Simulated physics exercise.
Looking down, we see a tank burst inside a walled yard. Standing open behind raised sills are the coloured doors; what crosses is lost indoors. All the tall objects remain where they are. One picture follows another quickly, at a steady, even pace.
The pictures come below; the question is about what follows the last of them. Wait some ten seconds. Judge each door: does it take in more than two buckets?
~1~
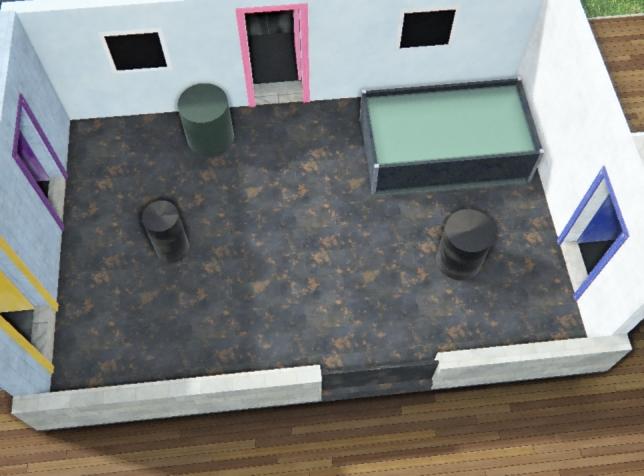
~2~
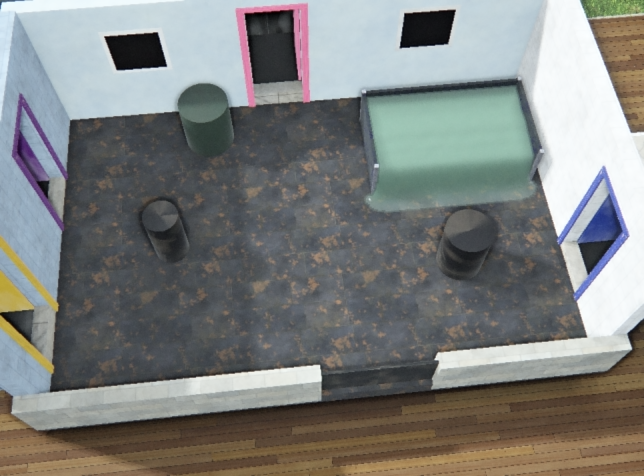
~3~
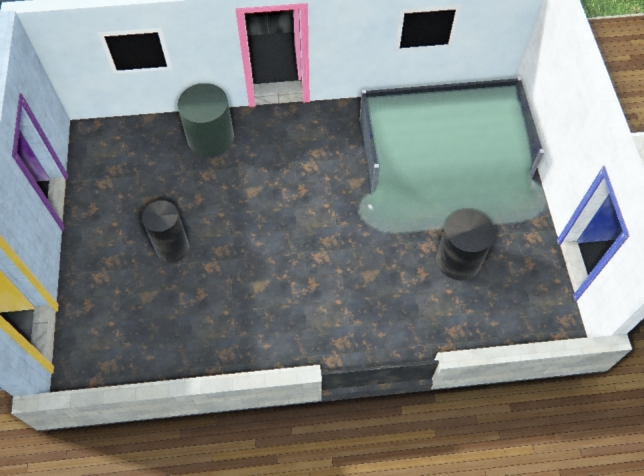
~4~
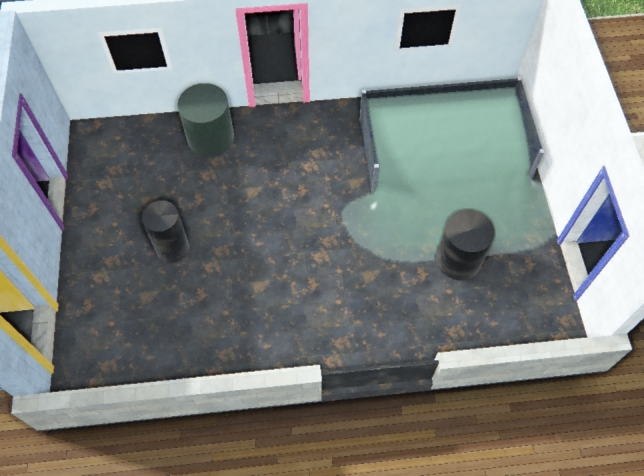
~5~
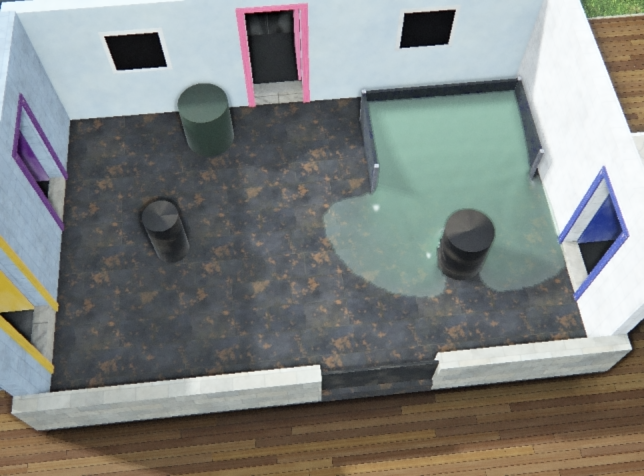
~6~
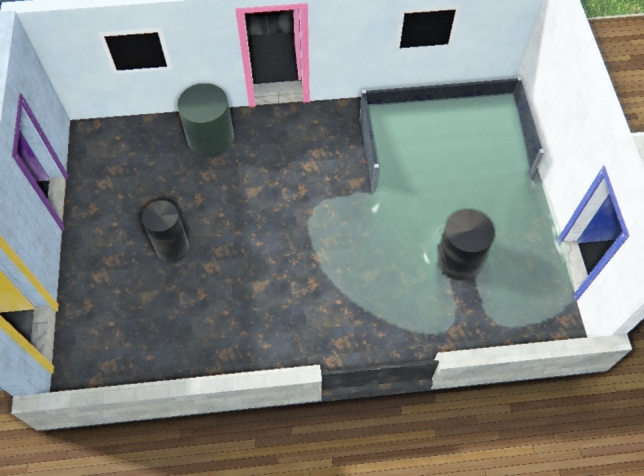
My call: The purple door keeps it to two or fewer, the blue door takes in more, the pink door keeps it to two or fewer, the yellow door keeps it to two or fewer.
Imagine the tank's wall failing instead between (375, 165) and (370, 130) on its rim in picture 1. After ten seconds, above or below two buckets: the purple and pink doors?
Result - purple: Beyond the limit; pink: Within bounds.
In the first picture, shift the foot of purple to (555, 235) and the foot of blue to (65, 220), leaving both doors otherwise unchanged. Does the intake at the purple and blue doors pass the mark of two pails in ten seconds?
Purple: Exceeds the limit. Blue: Falls short.
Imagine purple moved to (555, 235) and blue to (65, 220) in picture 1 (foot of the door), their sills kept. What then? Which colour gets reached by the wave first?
That would be the purple door.
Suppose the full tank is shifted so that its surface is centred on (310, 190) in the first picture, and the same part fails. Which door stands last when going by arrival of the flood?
The pink one.
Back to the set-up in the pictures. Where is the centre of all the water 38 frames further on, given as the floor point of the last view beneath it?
Around pixel (307, 250) of the last picture.
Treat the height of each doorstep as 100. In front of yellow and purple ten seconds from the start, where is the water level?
Near 20 per cent and 80 per cent, respectively.
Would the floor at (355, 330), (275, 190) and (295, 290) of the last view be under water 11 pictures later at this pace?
In turn, the points end up soaked, high and dry and soaked.
A moment on, water covers 35 % of the floor; the purple door not reached, the blue door wet at the sill, nothing in, the pink door not reached, the yellow door not reached.
Next, water covers 40 % of the floor; the purple door not reached, the blue door over two buckets in, the pink door not reached, the yellow door not reached.
Then, water covers 60 % of the floor; the purple door not reached, the blue door far over two buckets in, the pink door not reached, the yellow door wet at the sill, nothing in.
Later, water covers 90 % of the floor; the purple door wet at the sill, nothing in, the blue door far over two buckets in, the pink door wet at the sill, nothing in, the yellow door wet at the sill, nothing in.
In the end, water covers 100 % of the floor; the purple door under two buckets in, the blue door far over two buckets in, the pink door wet at the sill, nothing in, the yellow door wet at the sill, nothing in.
